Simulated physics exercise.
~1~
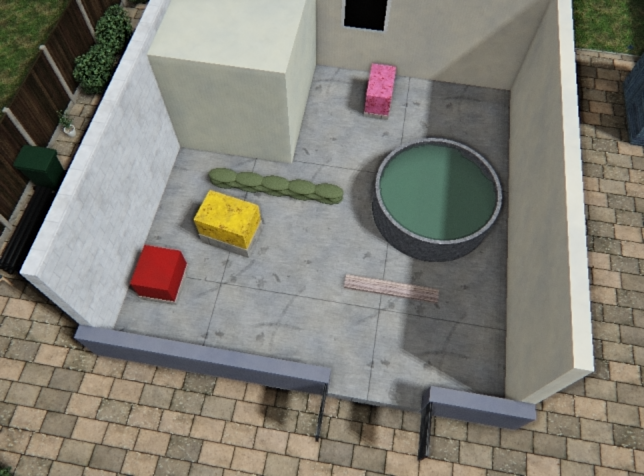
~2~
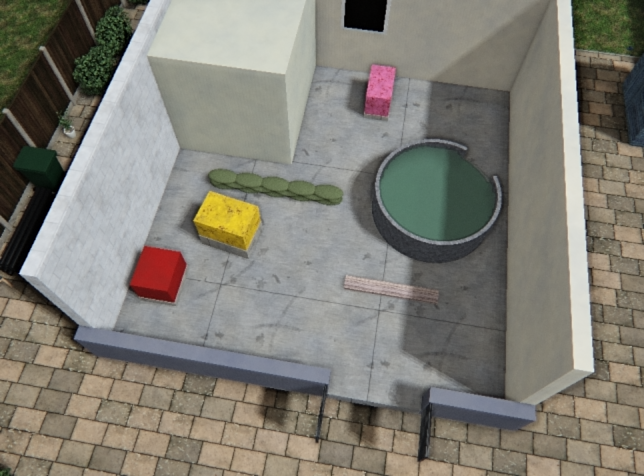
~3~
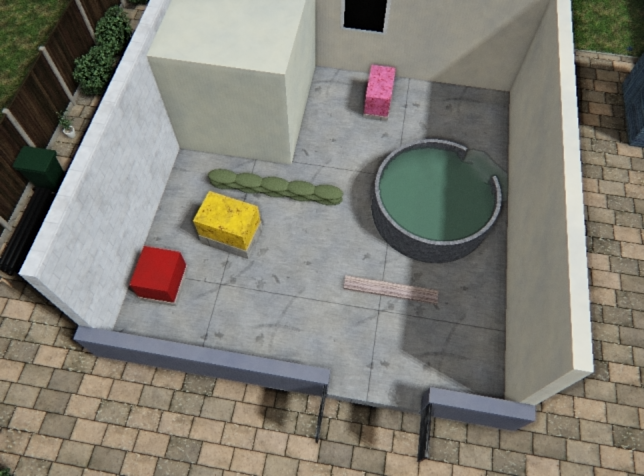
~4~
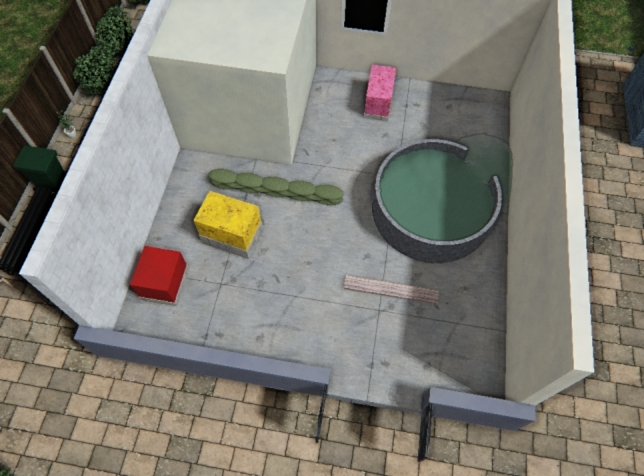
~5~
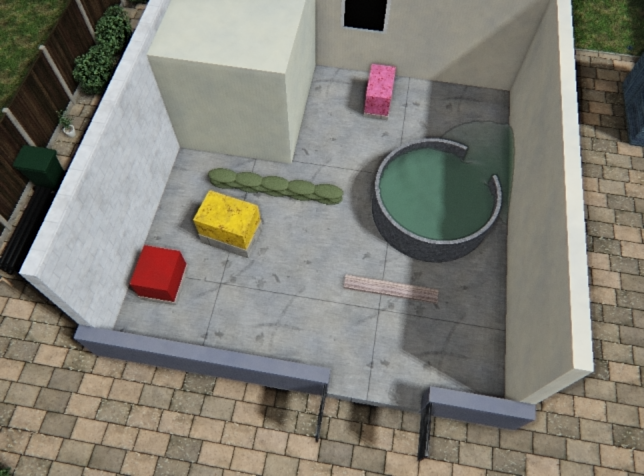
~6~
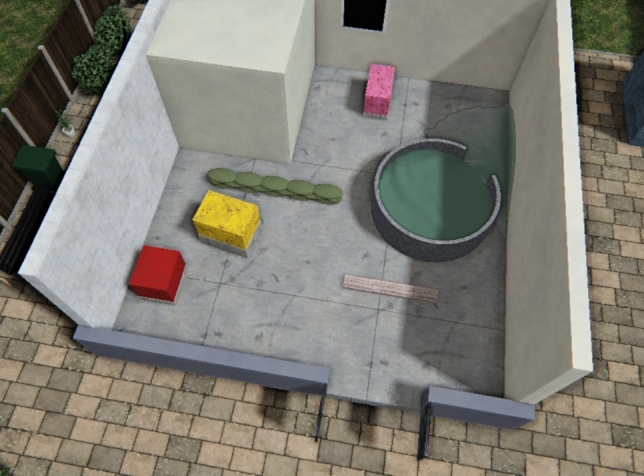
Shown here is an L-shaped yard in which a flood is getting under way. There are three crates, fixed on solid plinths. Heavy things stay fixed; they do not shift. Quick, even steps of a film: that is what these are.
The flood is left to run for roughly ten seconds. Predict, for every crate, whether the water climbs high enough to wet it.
My prediction: The yellow crate remains dry; the pink crate gets wetted; the red crate remains dry.
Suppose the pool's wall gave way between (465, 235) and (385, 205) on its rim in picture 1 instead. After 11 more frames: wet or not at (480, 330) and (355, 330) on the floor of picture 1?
Point one: Reached by the flood; point two: Reached by the flood.
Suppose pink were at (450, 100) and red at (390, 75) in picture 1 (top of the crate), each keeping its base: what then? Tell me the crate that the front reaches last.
It should be the yellow one.
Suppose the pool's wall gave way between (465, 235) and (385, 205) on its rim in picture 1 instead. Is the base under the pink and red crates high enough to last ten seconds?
My reading: Pink stays untouched, red gets drenched.
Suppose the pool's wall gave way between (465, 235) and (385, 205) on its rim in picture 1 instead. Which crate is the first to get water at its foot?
The yellow one, by my reading.
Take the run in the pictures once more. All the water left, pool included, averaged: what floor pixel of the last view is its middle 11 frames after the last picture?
About (445, 178) in the last view.
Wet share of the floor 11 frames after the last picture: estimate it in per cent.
My estimate is near 20 per cent.
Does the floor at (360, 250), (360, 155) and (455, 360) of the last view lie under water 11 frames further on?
Status by point, in sequence: Unwetted; unwetted; unwetted.
A moment on, water covers 10 % of the floor; the yellow crate not reached, the pink crate not reached, the red crate not reached.
Next, water covers 20 % of the floor; the yellow crate not reached, the pink crate water round its plinth, the red crate not reached.
Then, water covers 35 % of the floor; the yellow crate not reached, the pink crate water round its plinth, the red crate not reached.
Later, water covers 60 % of the floor; the yellow crate not reached, the pink crate water round its plinth, the red crate not reached.
In the end, water covers 90 % of the floor; the yellow crate stayed above the water, the pink crate was topped, the red crate stayed above the water.
